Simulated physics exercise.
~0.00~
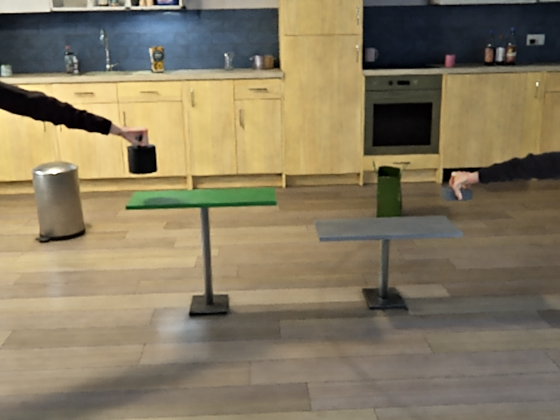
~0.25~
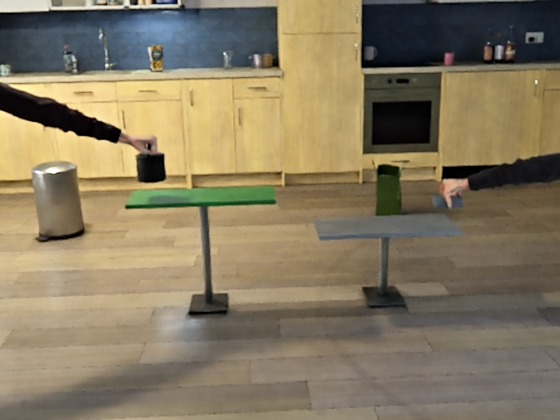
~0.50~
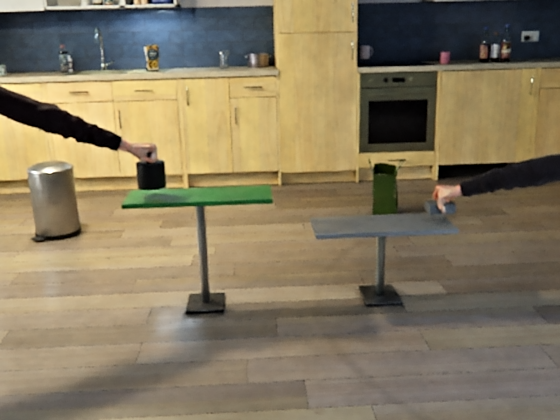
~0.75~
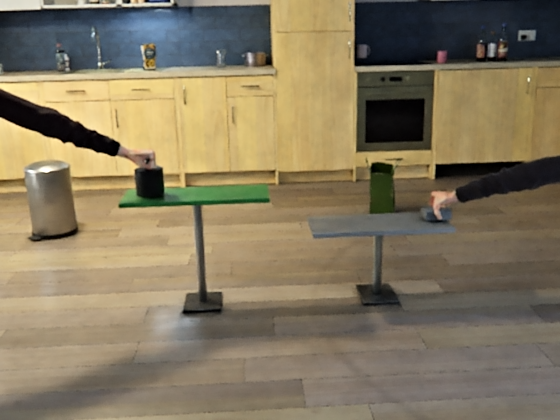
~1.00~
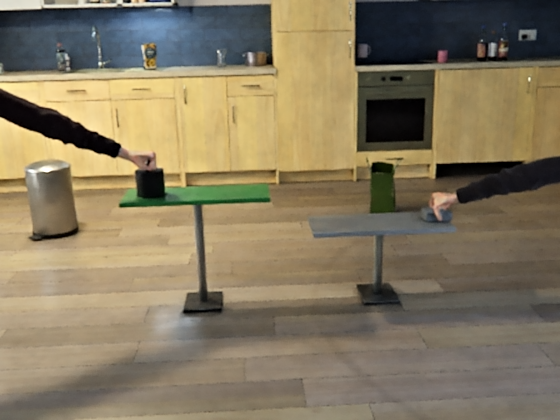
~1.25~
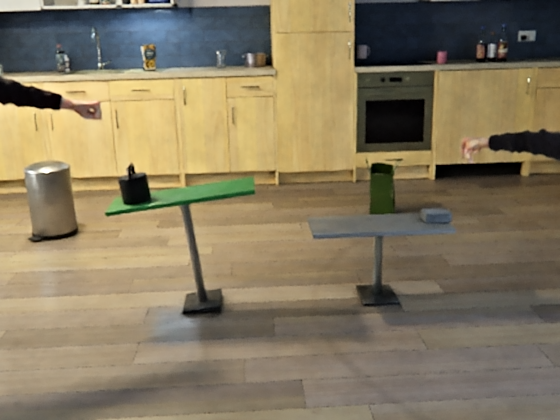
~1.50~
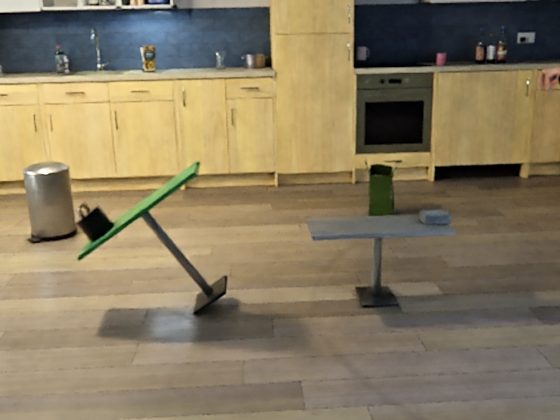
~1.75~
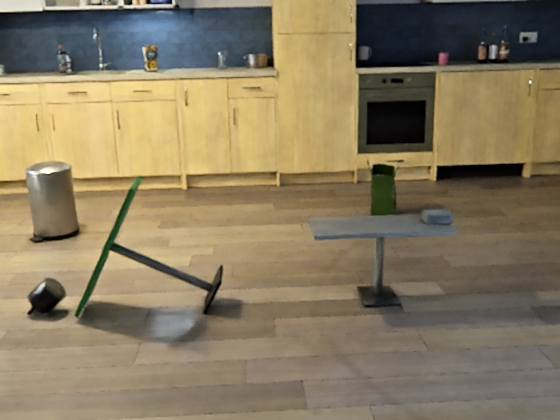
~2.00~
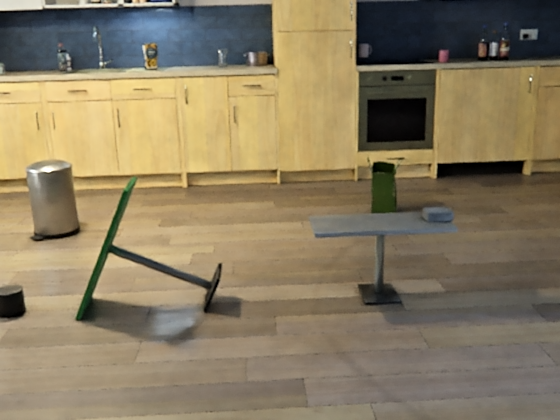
To begin with, two hands reach in from opposite sides of a kitchen, the left one holding a dark, round object over a green side table and the right one holding a small sponge beside a grey side table. Both hands lower their things onto the outer ends of the narrow tabletops. The fingers then let go and the hands draw back. The green table tips to the left, and the dark object slides off and tumbles onto the floor. At the end, the green table lies toppled on its edge, the dark object rests at the far left, and the grey table still stands with the sponge on top.
